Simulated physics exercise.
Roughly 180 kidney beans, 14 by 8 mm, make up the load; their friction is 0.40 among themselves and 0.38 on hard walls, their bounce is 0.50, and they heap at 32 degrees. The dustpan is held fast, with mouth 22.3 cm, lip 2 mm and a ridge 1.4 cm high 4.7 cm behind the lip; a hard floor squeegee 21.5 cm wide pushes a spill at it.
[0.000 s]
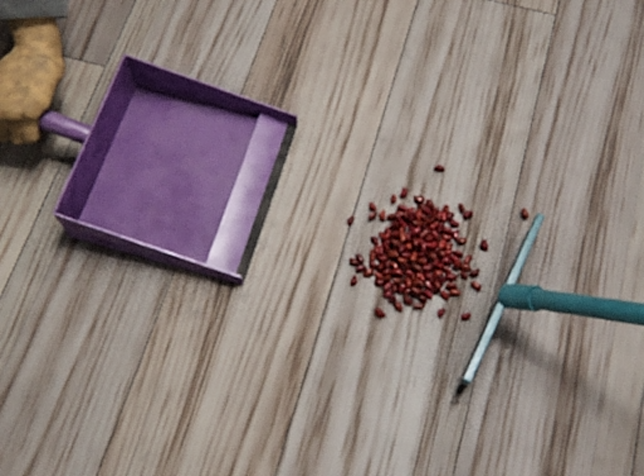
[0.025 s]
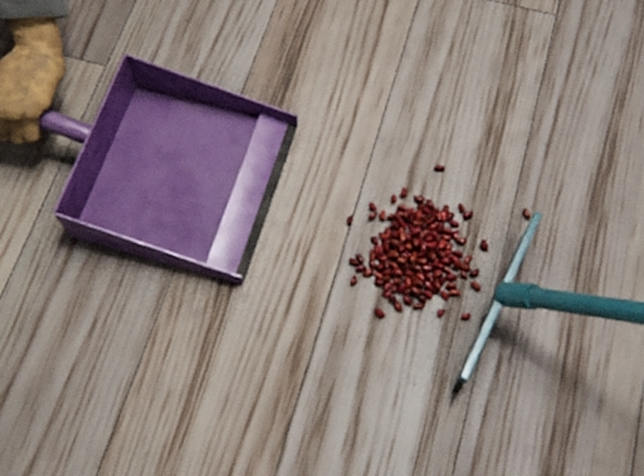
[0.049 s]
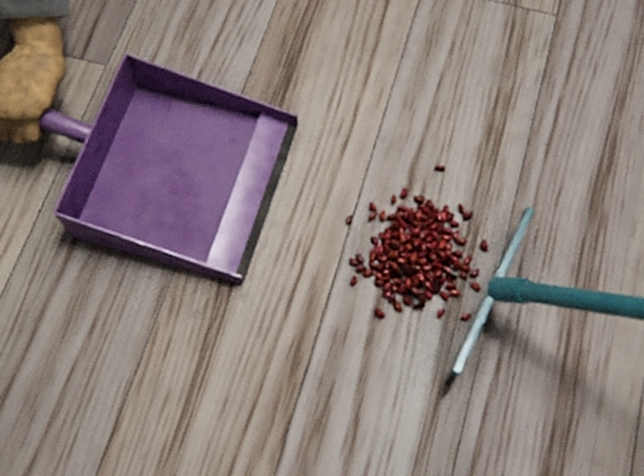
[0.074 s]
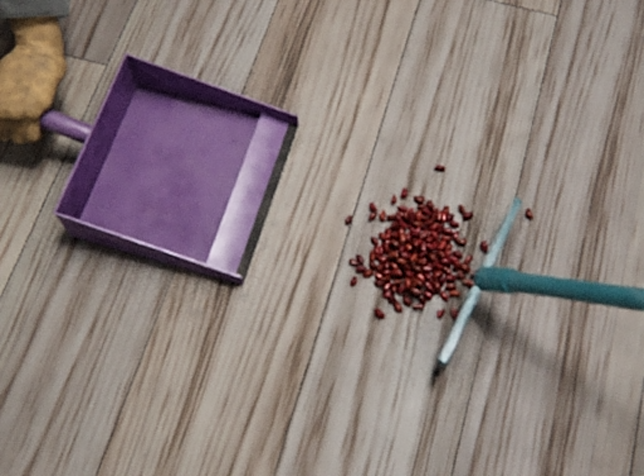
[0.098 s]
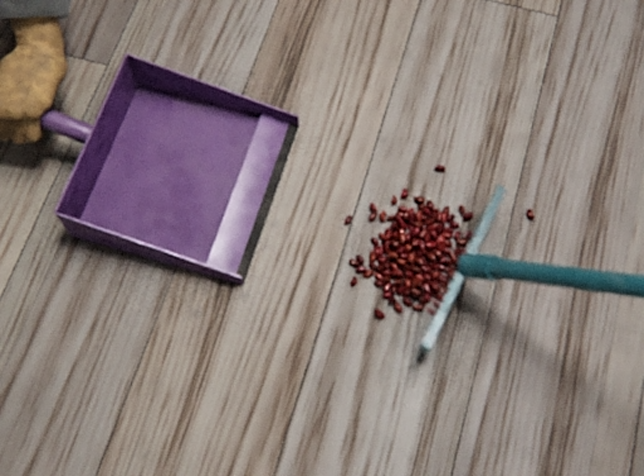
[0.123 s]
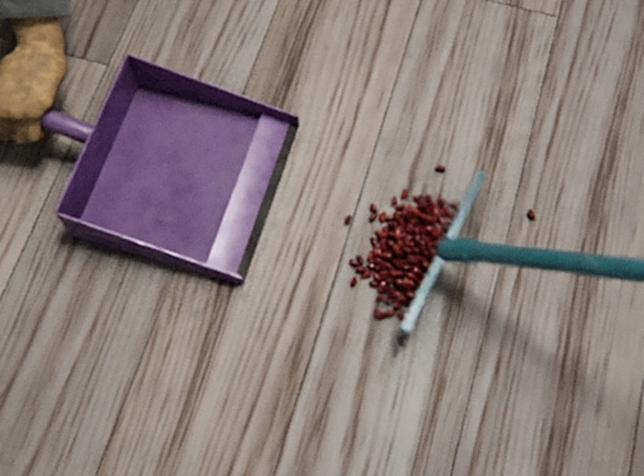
A teal squeegee slides left across the floor and pushes into a pile of red beans.
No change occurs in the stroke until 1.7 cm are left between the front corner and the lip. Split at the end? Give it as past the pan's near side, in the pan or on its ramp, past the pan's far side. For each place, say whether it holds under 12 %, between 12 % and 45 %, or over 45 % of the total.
Outcome: Past the pan's near side: I predict a minor share of the load; in the pan or on its ramp: I predict a major share of the load; past the pan's far side: I predict a mid-range share of the load.
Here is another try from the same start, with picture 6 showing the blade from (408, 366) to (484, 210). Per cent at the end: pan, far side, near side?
Per cent by place - pan 30, far side 10, near side 0.
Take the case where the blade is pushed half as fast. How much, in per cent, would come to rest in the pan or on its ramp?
Some 30 %.
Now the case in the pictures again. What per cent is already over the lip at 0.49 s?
I'd say around 55 in a hundred has made it so far.
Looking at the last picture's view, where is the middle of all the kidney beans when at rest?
Somewhere near (269, 157) in the last picture.
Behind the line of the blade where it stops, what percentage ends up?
5 %.
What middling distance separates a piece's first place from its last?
About 24 cm.
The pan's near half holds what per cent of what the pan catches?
Close to 30 %.
After 0.22 s, middle of the blade 11 cm from the lip; 0 % over the lip, far side 5 %, near side 0 %.
After 0.29 s, middle of the blade 5 cm from the lip; 5 % over the lip, far side 10 %, near side 0 %.
Then, at 0.49 s, middle of the blade 4 cm from the lip; 55 % over the lip, far side 20 %, near side 5 %.
By 3.0 s all is still; near side 5 %, pan 50 %, far side 20 %, in front of the lip or behind the blade 25 %.
